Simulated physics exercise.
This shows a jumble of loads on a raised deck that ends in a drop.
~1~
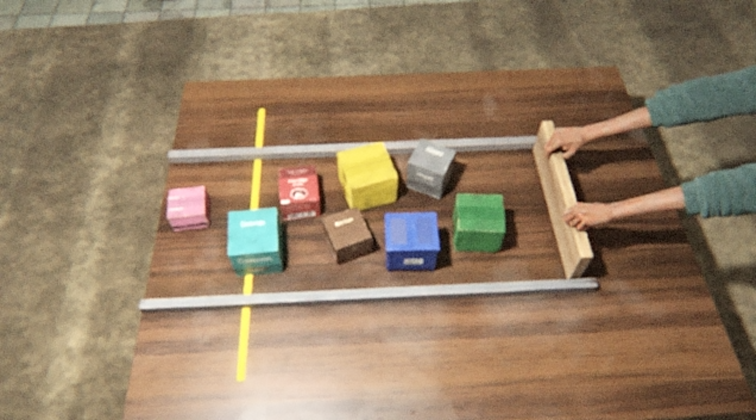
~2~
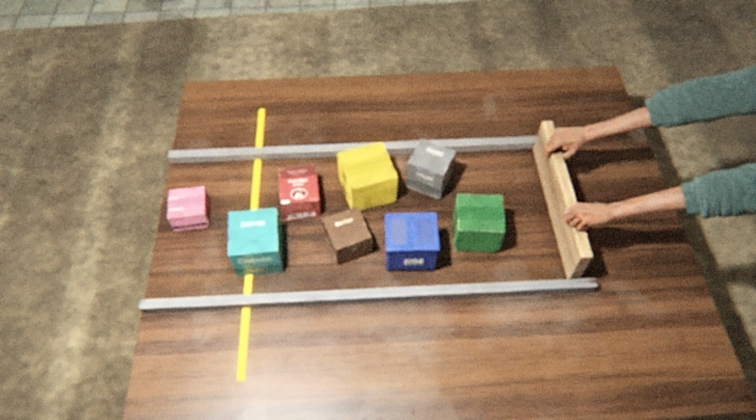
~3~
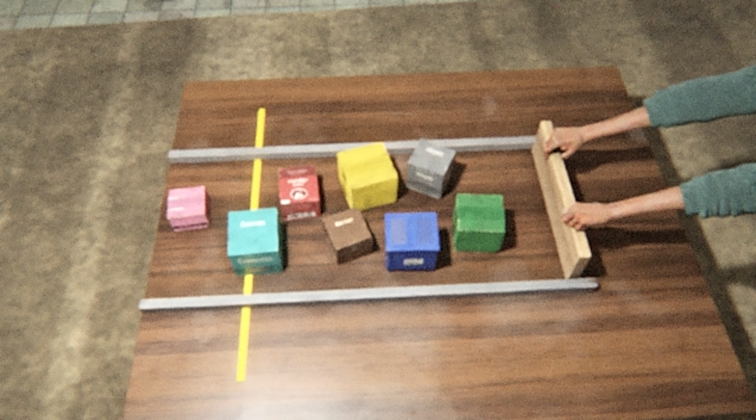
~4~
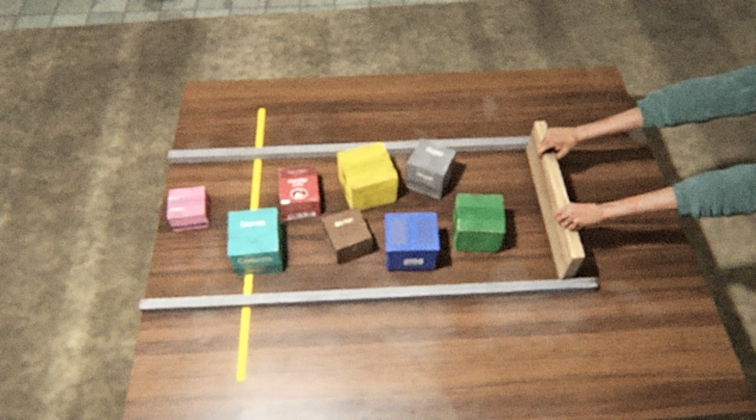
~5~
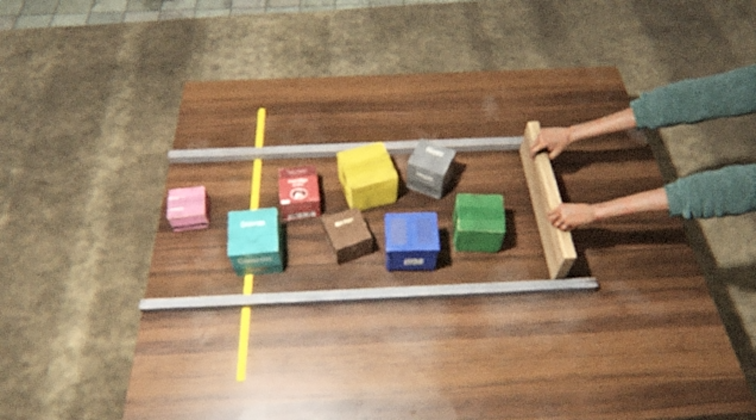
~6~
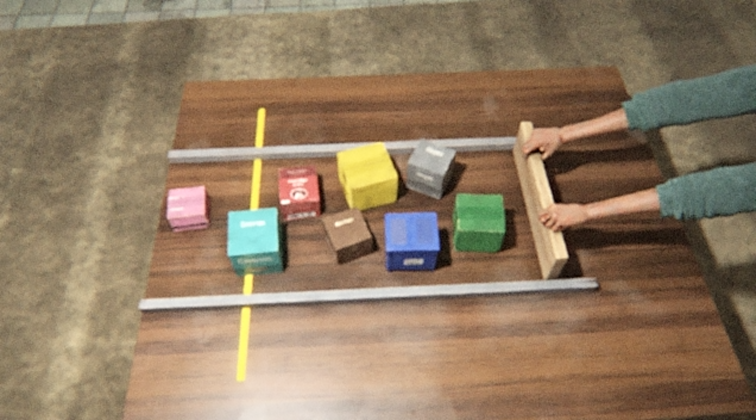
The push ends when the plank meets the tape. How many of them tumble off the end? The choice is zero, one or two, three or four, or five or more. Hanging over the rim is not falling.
The number that fall off is three or four.
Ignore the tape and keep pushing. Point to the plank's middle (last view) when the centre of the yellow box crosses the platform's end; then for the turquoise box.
Near (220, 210) and (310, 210).
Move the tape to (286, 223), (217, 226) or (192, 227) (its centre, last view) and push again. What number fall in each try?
It would be 2, 6 and 6.
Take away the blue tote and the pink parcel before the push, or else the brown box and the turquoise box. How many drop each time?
The counts: 2 and 2.
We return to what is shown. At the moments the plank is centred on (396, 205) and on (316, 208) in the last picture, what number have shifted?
The counts are 7 and 8.
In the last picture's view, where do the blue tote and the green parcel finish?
About (173, 255), and the other about (225, 236).
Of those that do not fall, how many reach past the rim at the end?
0 of them.
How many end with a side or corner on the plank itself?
The number is 2.
Soon after, none off yet; pink parcel at rest near (189, 209); turquoise box at rest near (256, 242); red box at rest near (300, 192).
In the end, the number that fall off is three or four; gone, brown box, red box, turquoise box and pink parcel.
